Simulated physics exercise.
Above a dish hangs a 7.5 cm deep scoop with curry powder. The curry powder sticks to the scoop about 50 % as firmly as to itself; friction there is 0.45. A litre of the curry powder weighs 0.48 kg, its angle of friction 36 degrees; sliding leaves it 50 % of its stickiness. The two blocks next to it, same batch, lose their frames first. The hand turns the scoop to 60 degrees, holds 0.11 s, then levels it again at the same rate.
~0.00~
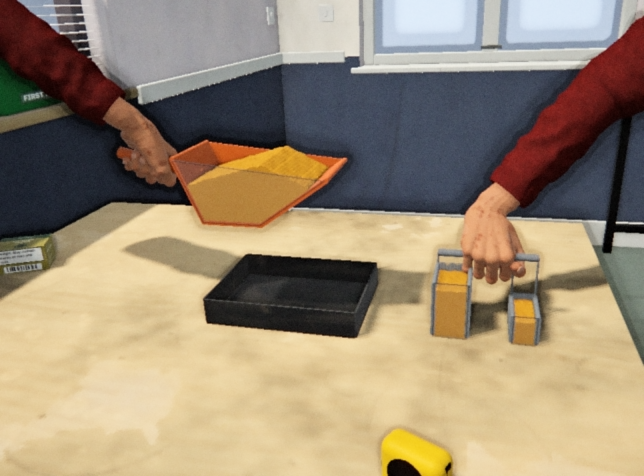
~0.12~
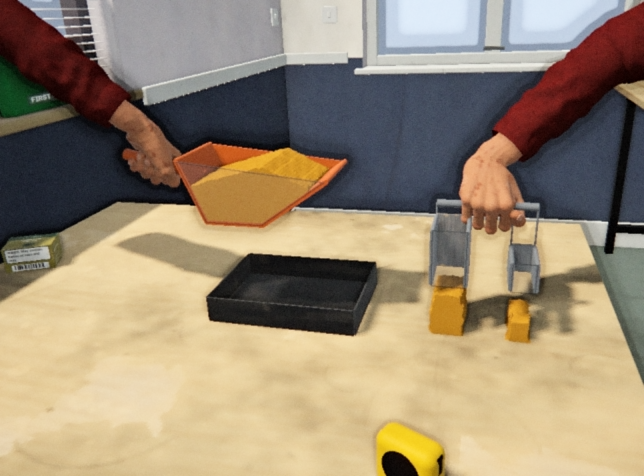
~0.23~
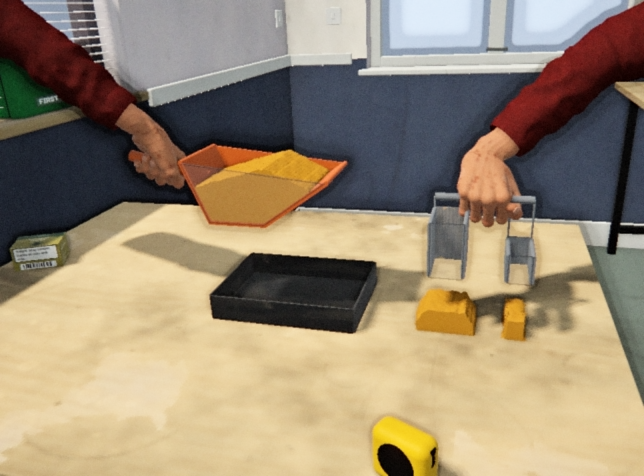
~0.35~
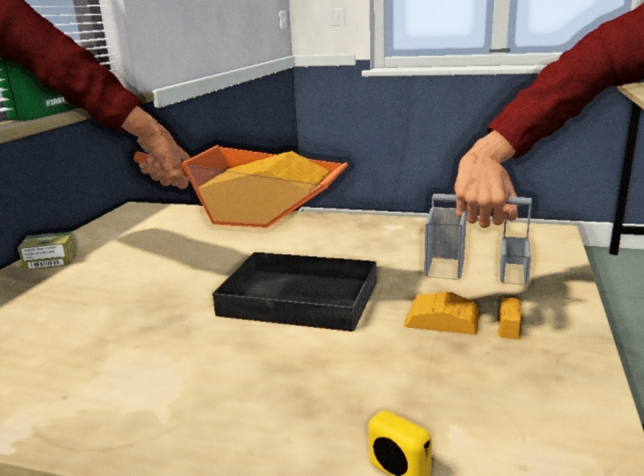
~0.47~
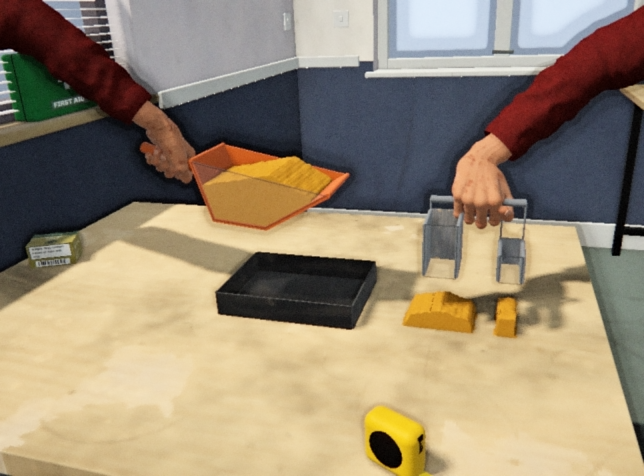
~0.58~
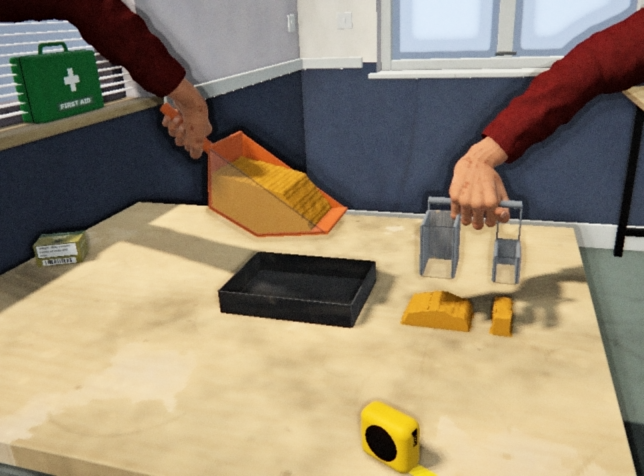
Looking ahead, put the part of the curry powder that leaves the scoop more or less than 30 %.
The part of the curry powder that leaves the scoop is more than 30 %.
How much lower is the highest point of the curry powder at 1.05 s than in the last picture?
Some 4.5 cm.
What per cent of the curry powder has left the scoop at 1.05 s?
Near 30 %.
By 0.80 s, the scoop is at 60 degrees and 0 % has left it.
By 1.05 s, the scoop is at 46 degrees and 29 % has left it.
By 1.30 s, the scoop is at 1 degrees and 38 % has left it.
By 1.56 s, the scoop is at 0 degrees and 38 % has left it.
By 1.67 s, at the end, the scoop is at 0 degrees and 38 % has left it.
